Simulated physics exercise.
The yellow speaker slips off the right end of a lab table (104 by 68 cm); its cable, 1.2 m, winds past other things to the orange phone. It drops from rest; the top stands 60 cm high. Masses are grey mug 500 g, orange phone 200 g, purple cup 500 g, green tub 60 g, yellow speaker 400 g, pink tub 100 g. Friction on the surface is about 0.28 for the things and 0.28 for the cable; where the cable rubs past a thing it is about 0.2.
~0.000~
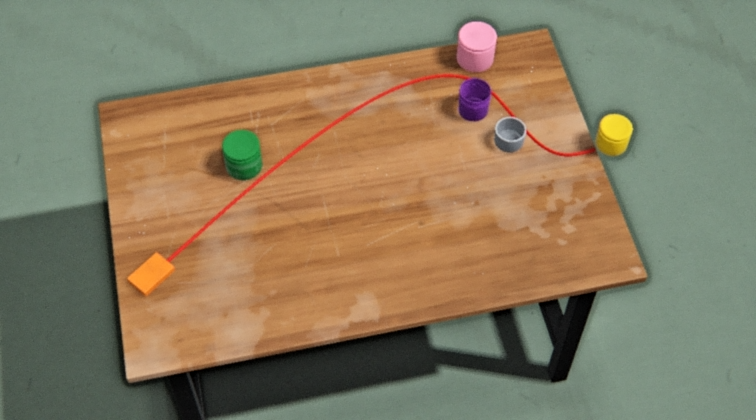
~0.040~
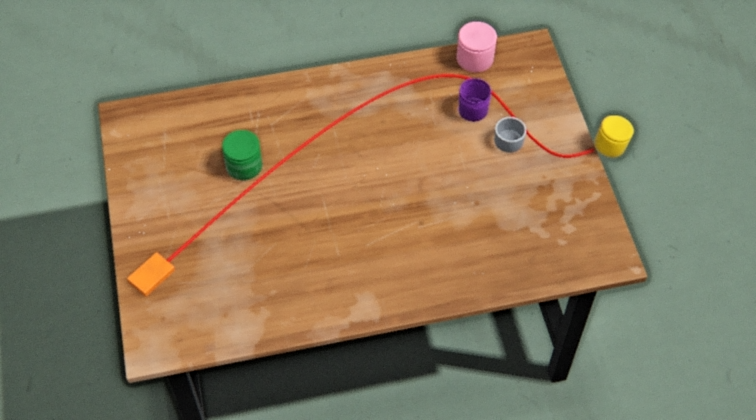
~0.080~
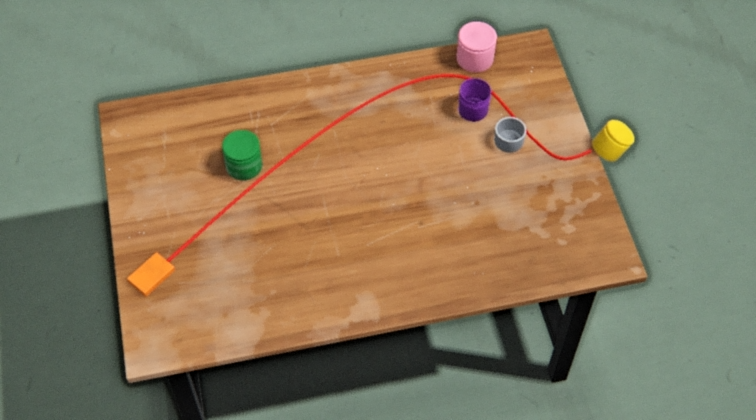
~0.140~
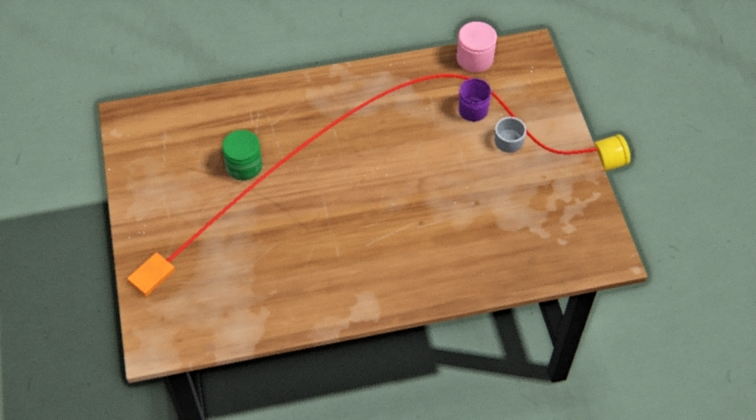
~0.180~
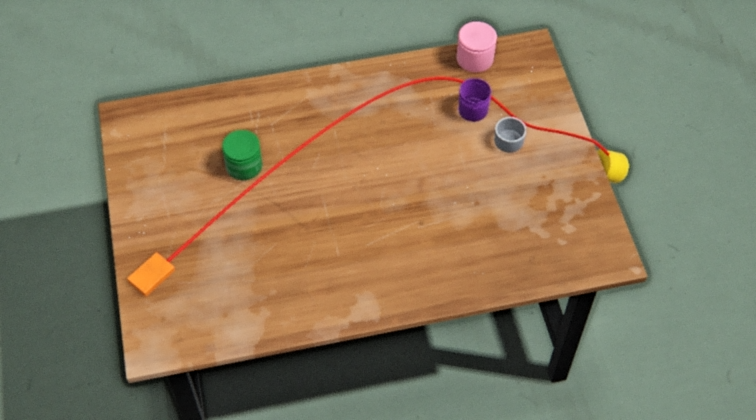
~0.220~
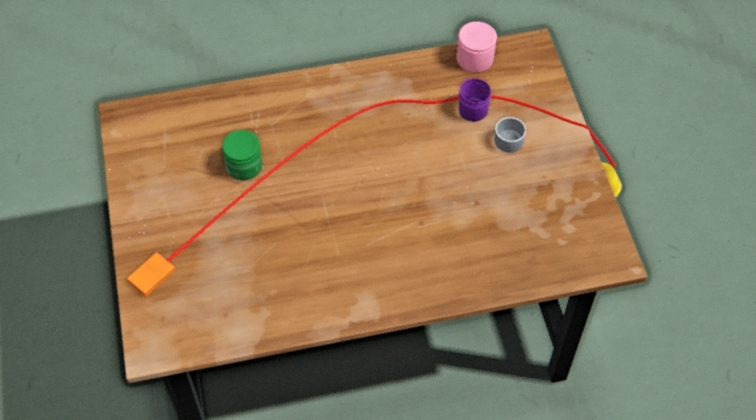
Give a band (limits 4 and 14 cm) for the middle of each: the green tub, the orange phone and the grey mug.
In order: The green tub barely shifts; the orange phone reaches the top band; the grey mug stays in the low band.
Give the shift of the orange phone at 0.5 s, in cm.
About 24 cm.
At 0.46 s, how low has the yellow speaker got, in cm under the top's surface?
Some 40 cm.
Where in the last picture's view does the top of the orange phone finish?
Near (392, 145).
At 0.5 s, the cable's tail end at (275, 220); orange phone 24 cm off its start, yellow speaker over the edge, purple cup 5 cm off its start.
At 0.7 s, the cable's tail end at (372, 157); orange phone 48 cm off its start, yellow speaker over the edge, purple cup 5 cm off its start.
At 1.0 s, the cable's tail end at (405, 137); orange phone 57 cm off its start at (391, 145), yellow speaker over the edge, purple cup 5 cm off its start at (485, 108).
At 1.2 s, the cable's tail end at (405, 137); orange phone 57 cm off its start, yellow speaker over the edge, purple cup 5 cm off its start.
At 2.4 s, the cable's tail end at (405, 137); orange phone 57 cm off its start at (392, 145), grey mug 0 cm off its start at (511, 130), green tub 0 cm off its start at (241, 144), yellow speaker over the edge.
